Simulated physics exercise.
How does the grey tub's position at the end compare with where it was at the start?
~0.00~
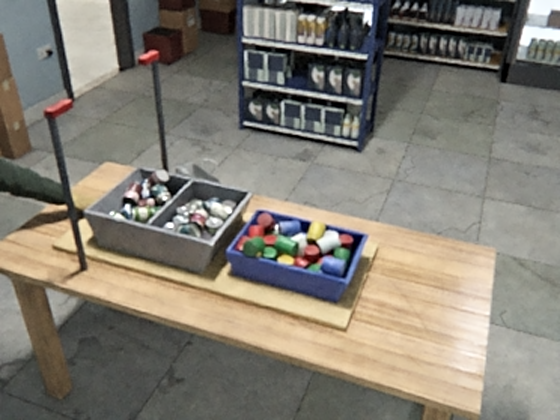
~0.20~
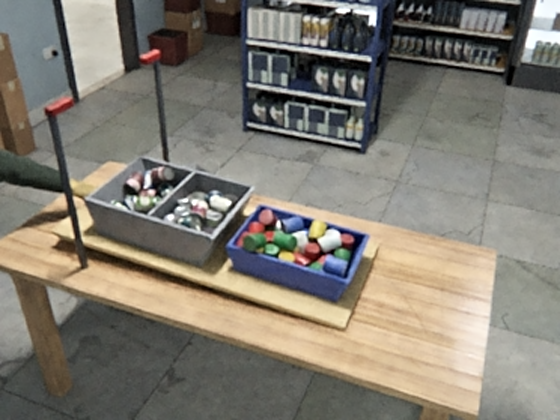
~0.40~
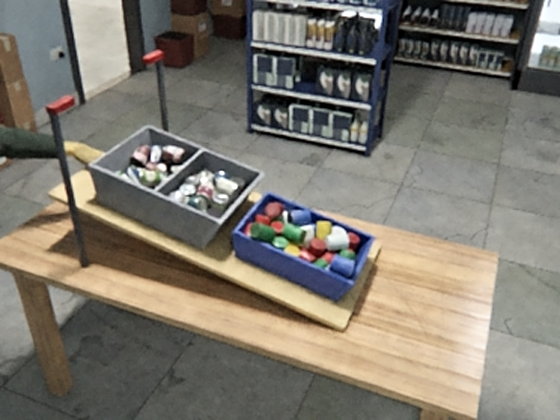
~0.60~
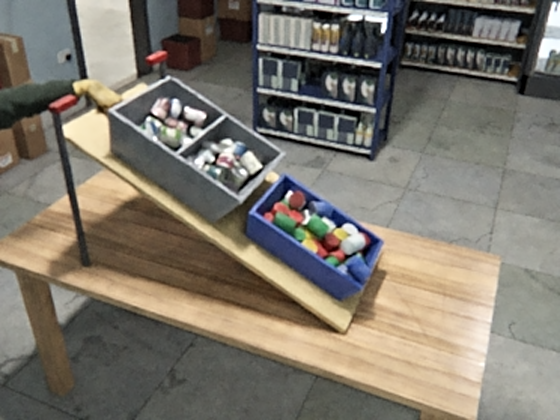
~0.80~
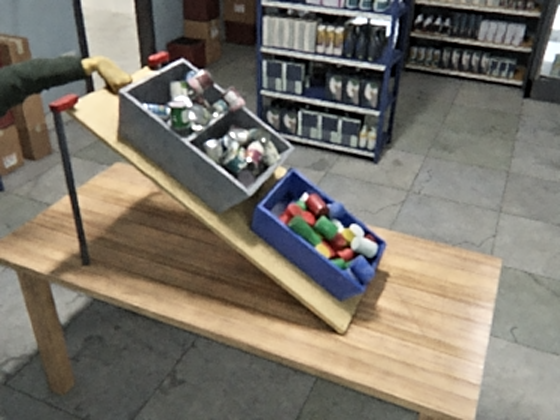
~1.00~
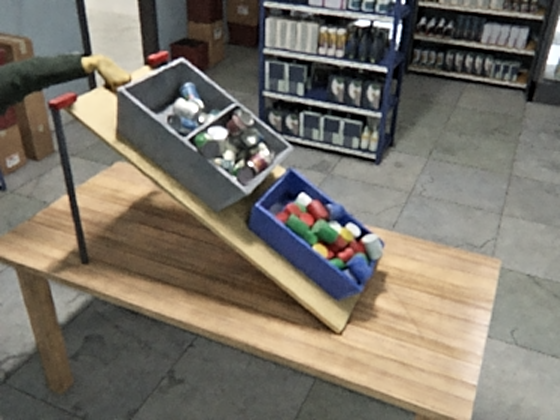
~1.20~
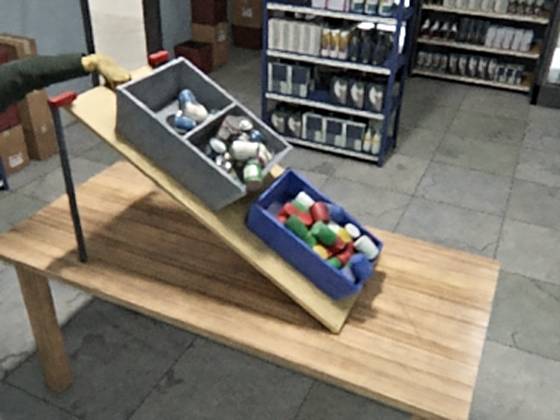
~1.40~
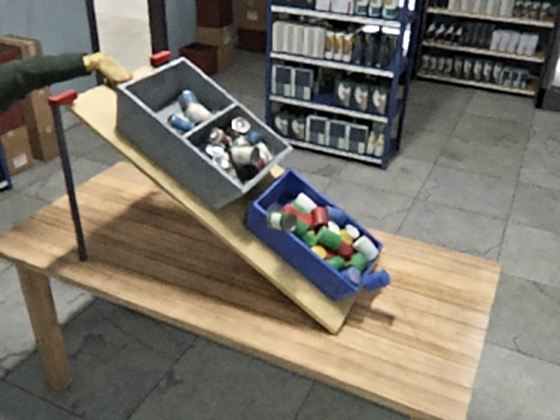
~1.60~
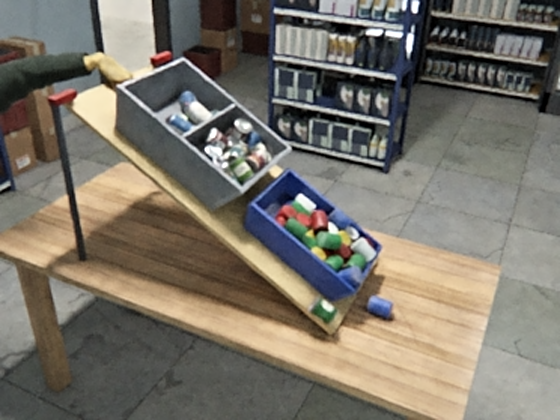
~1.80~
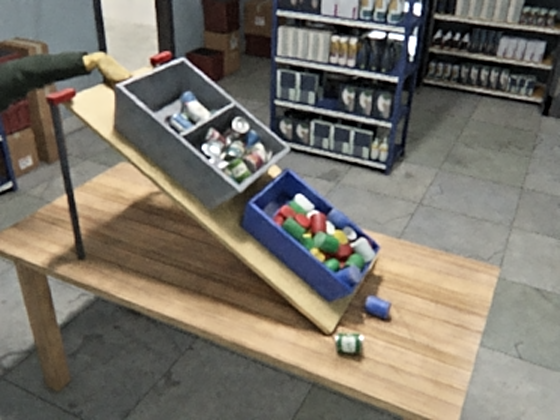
At the start the grey tub sits level, low over the table on the flat board. By the end it is raised well above the table and a little further to the right, slanting down toward the right on the tilted board.
